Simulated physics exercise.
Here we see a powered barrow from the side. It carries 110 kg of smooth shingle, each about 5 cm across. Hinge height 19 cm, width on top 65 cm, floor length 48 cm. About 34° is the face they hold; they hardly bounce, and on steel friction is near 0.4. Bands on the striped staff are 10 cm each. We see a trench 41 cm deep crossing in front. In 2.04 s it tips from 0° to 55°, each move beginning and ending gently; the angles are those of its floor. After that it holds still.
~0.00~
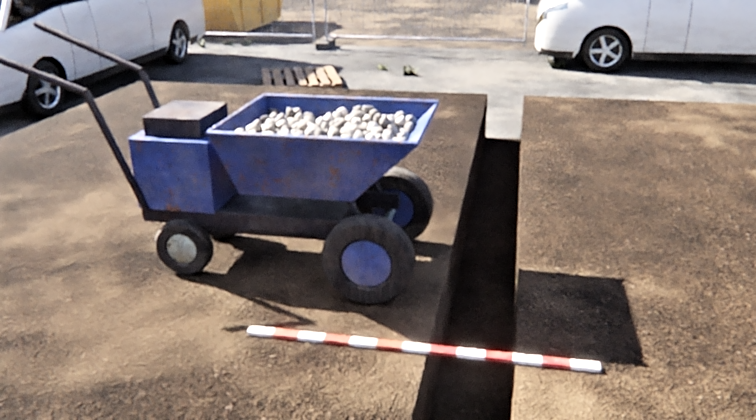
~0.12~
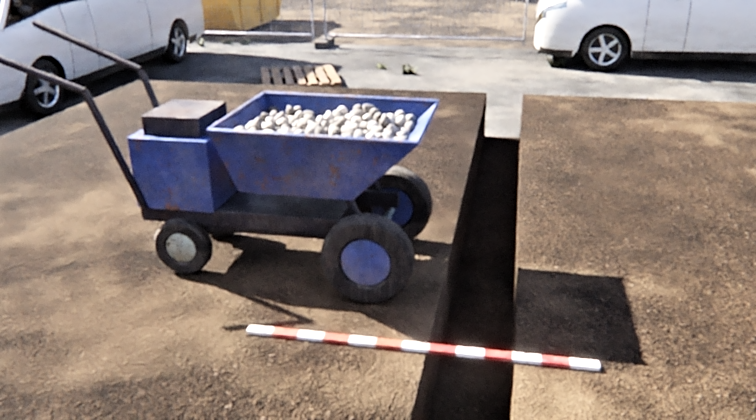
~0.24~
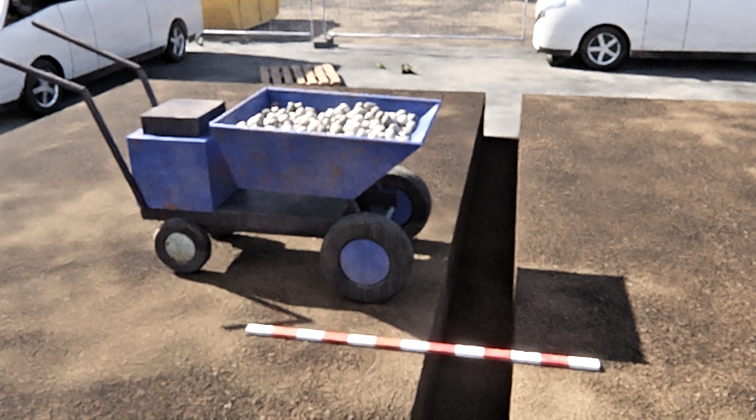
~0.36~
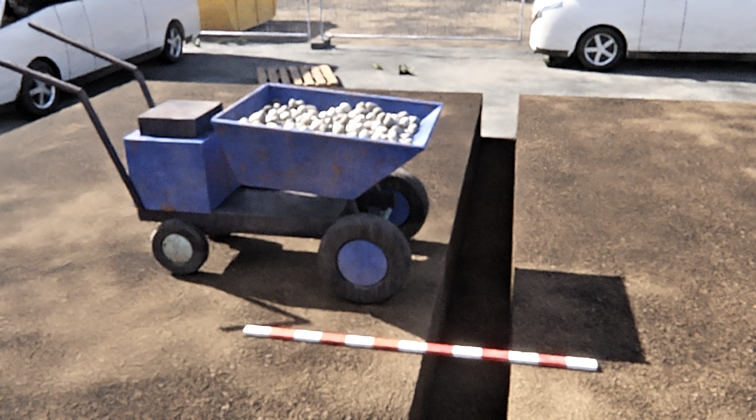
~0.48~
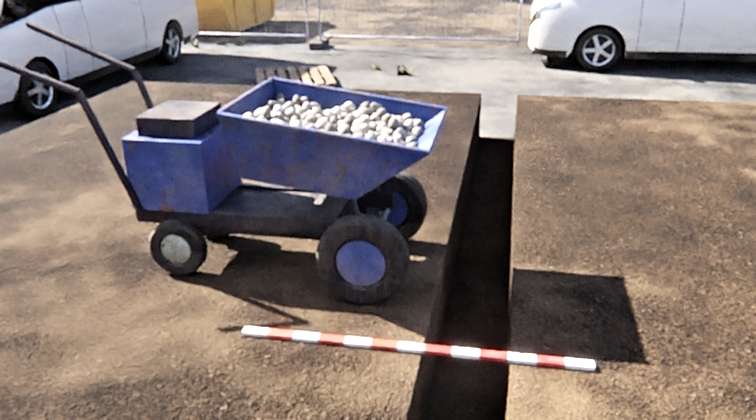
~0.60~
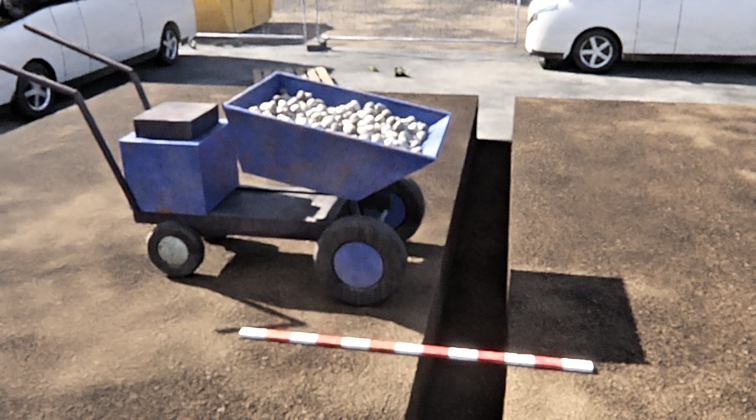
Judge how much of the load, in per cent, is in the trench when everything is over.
I judge it at about 37 per cent.
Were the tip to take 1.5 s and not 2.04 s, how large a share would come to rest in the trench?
I'd put it at some 35 in a hundred.
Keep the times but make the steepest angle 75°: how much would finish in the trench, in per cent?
Then close to 25 per cent.
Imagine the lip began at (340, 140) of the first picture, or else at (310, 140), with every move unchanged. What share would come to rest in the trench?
Near 100 and near 80 percent.
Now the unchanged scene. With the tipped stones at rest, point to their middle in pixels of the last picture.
The tipped stones centre close to (534, 279).
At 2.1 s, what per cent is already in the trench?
I'd say near 5 per cent at that time.
After 1.5 s the floor is at 46°; 100 % in the tray; the foremost stones are at (492, 197).
After 2.1 s the floor is at 55°; 63 % in the tray, 3 % in the trench, 34 % past the trench; the foremost stones are at (614, 286).
After 2.5 s the floor is at 55°; 39 % in the tray, 6 % in the trench, 55 % past the trench; the foremost stones are at (686, 297).
After 4.4 s the floor is at 55°; 0 % in the tray, 37 % in the trench, 63 % past the trench; the foremost stones are at (727, 297).
